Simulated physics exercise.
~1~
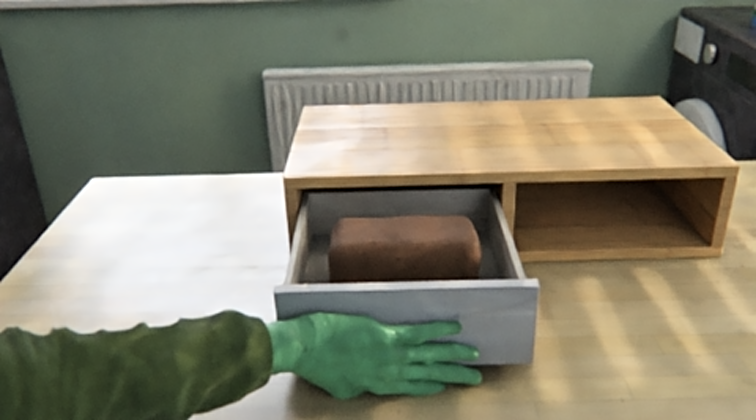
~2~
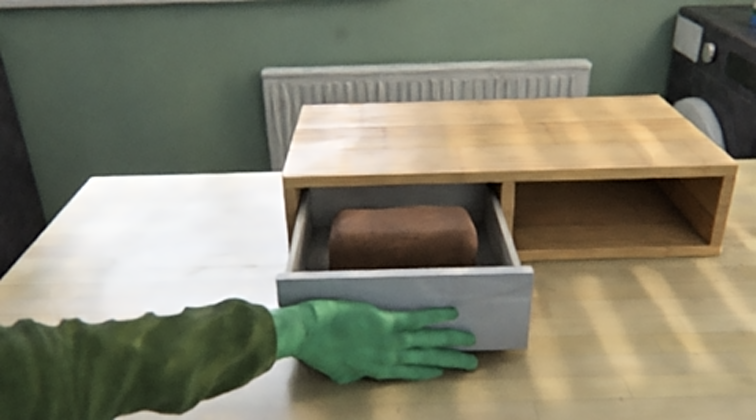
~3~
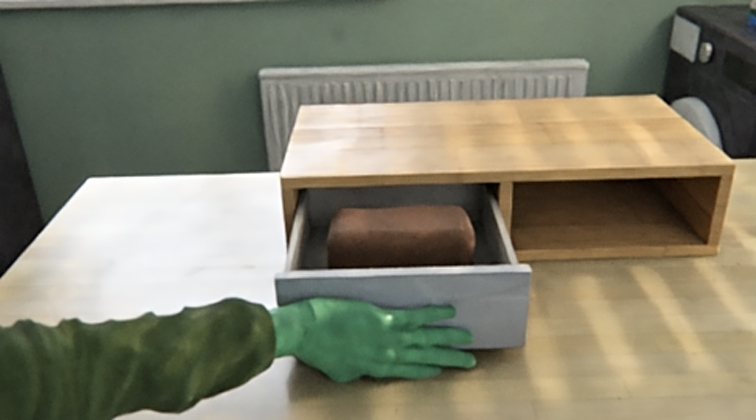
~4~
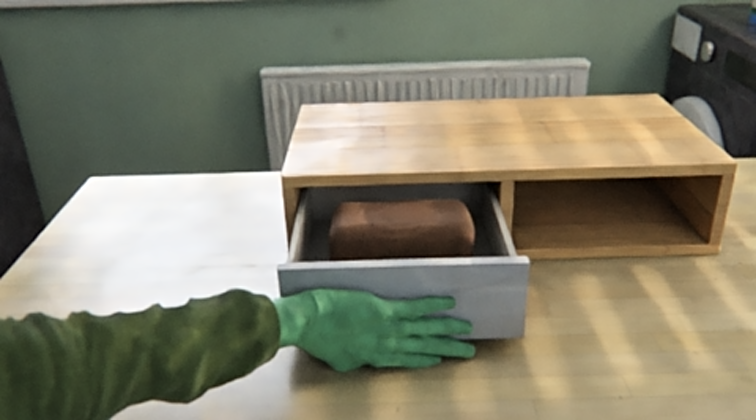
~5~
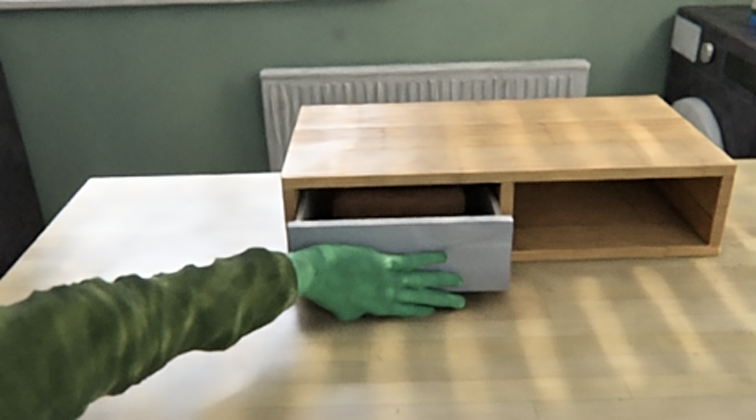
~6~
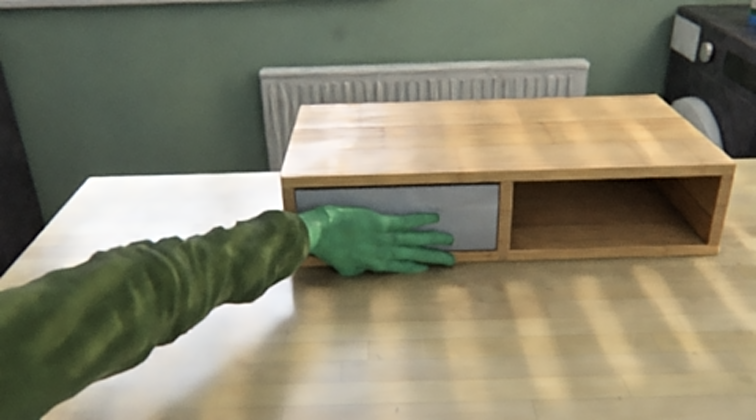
A grey drawer holding a brown loaf slides fully shut as a green-gloved hand pushes it.
